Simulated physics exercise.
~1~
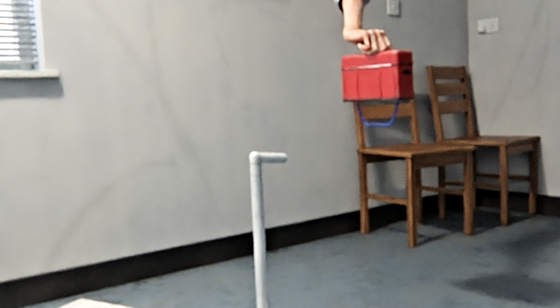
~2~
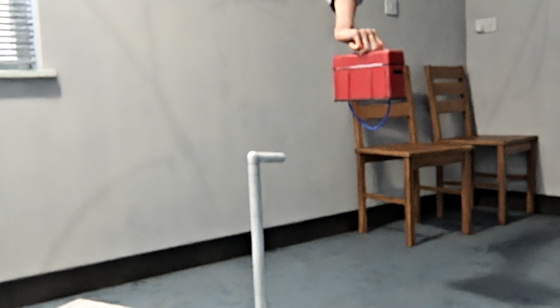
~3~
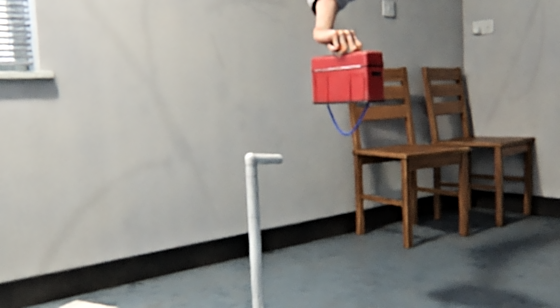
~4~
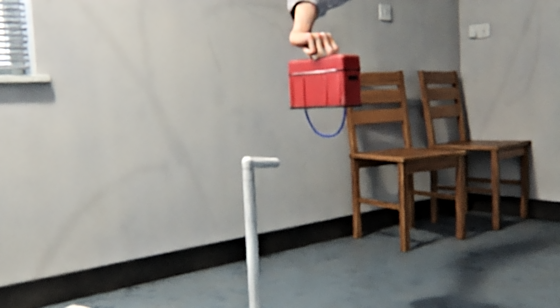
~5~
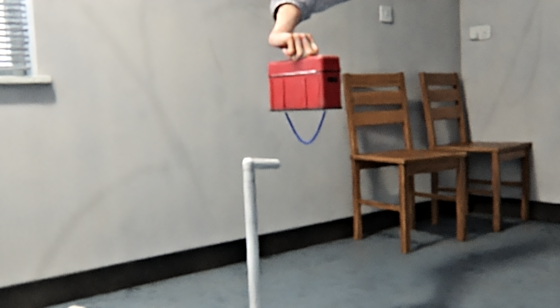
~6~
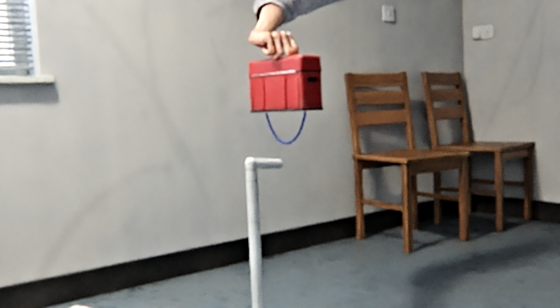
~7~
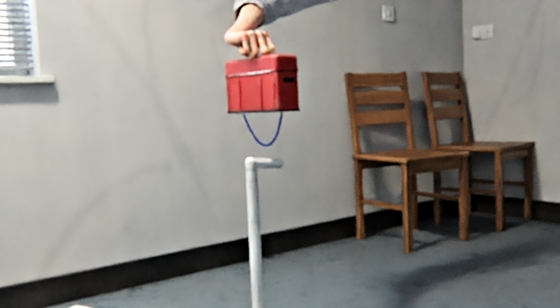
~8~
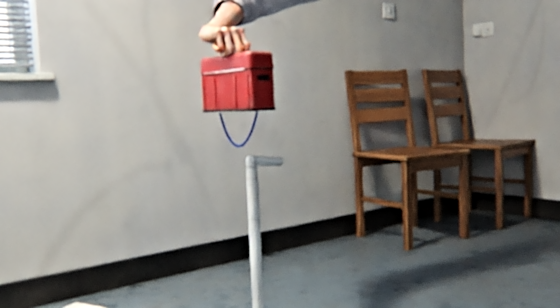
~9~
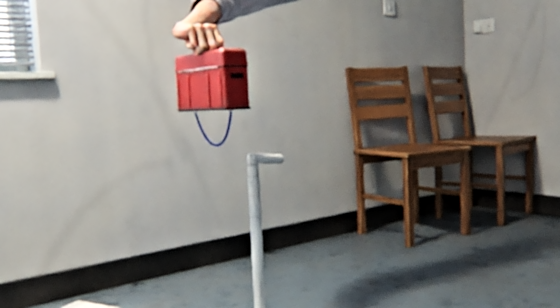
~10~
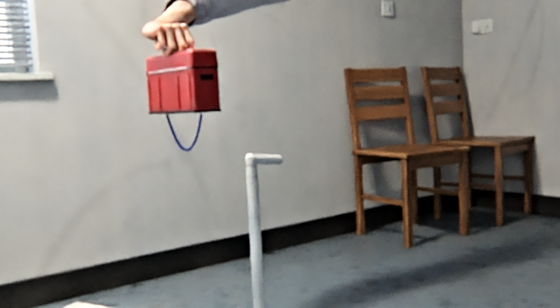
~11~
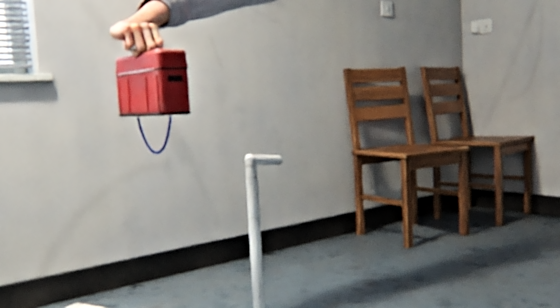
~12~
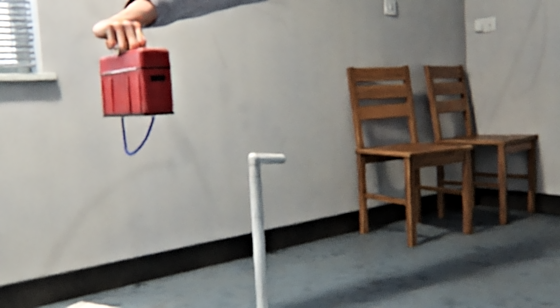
A red case with a blue loop dangling beneath it was carried steadily leftward by a hand, past two wooden chairs and over a pale hooked post, the loop clearing the hook, and it ended up still held in the air to the left.
